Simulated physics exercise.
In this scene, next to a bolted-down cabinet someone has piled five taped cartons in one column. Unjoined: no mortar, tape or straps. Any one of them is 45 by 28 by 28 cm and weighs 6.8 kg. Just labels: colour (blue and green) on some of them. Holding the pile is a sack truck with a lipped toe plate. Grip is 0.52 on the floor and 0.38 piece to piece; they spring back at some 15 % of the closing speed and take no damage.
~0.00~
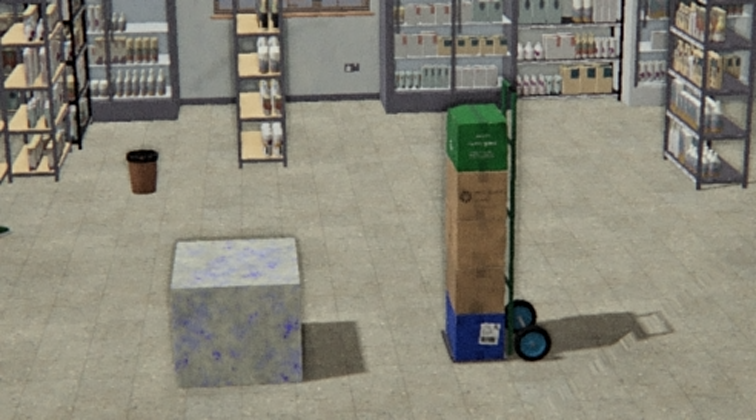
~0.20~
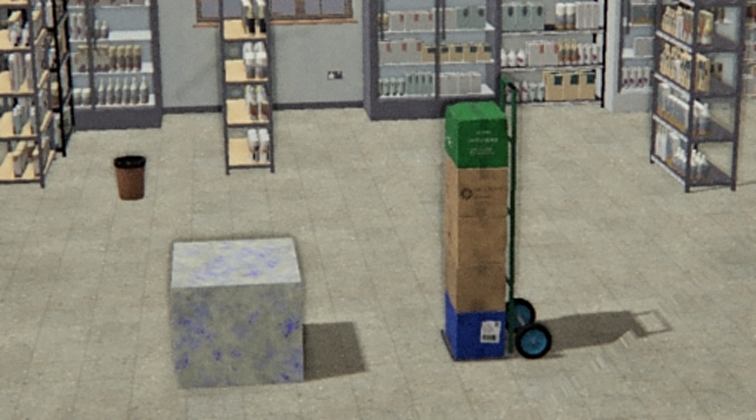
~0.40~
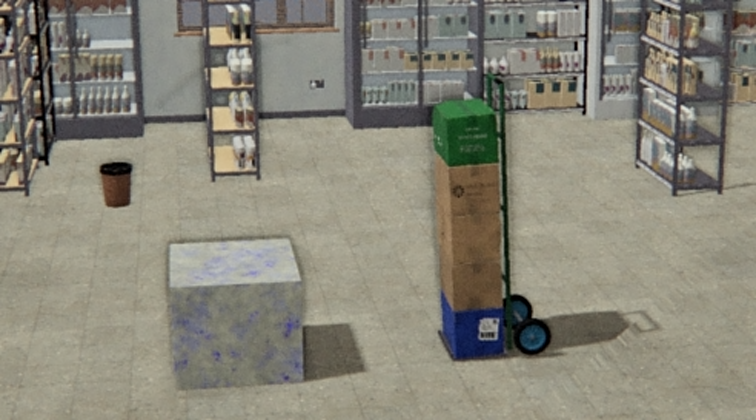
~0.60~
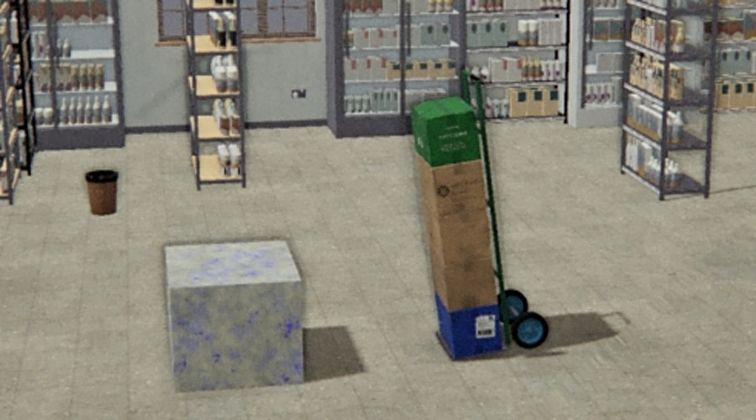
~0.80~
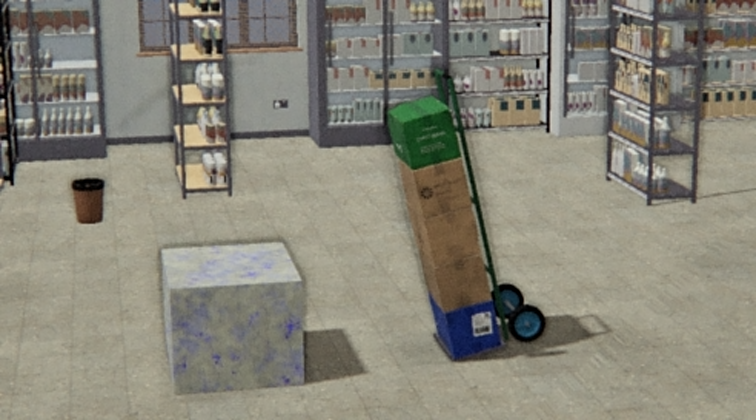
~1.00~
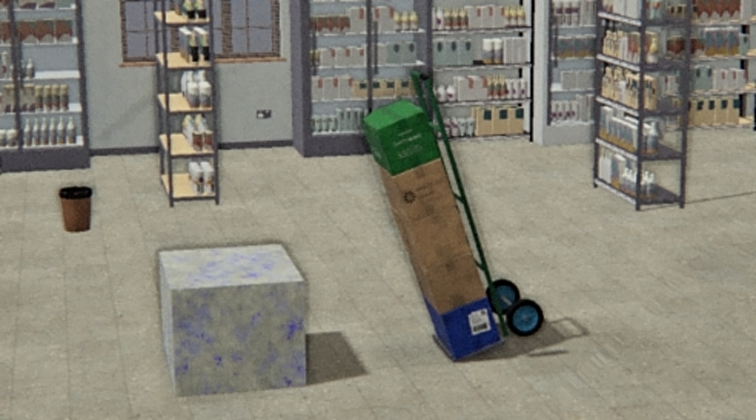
A sack truck carrying a tall stack of cartons, green on top, brown in the middle and blue at the bottom, stands upright at first, then leans steadily further left, the stack leaning with it. To its left are a mottled grey-and-violet block and a brown bin on a pale tiled floor. The slightly raised view of this shelf-lined room shifts gradually round, sliding the background shelves leftward.
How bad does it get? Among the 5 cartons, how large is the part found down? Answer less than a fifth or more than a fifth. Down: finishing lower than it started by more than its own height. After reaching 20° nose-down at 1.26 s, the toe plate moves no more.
Over a fifth of them.
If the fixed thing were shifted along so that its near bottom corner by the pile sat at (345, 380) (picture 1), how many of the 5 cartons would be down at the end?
In that setup, 1.
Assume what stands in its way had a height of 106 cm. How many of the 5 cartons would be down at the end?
Result - 0.
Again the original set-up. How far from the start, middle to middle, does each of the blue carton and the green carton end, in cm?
Approx. distance from start in cm - blue 30, green 260.
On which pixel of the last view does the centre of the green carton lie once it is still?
Its centre ends up near pixel (64, 347) in the last picture.
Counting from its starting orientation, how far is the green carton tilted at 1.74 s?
I'd estimate close to 110°.
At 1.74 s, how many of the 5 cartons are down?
By then, 4.
After 1.34 s, none of the 5 cartons down, 5 disturbed; green carton 38° from how it stood, 17 cm lower; blue carton 38° from how it stood.
After 1.74 s, 4 of the 5 cartons down; green carton on its side; blue carton 74° from how it stood.
In the end (2.9 s), 4 of the 5 cartons down; blue carton on its side; green carton 1.14 m lower. That is 80 per cent. From the last view, middles, blue carton near (421, 326), green carton near (64, 347).
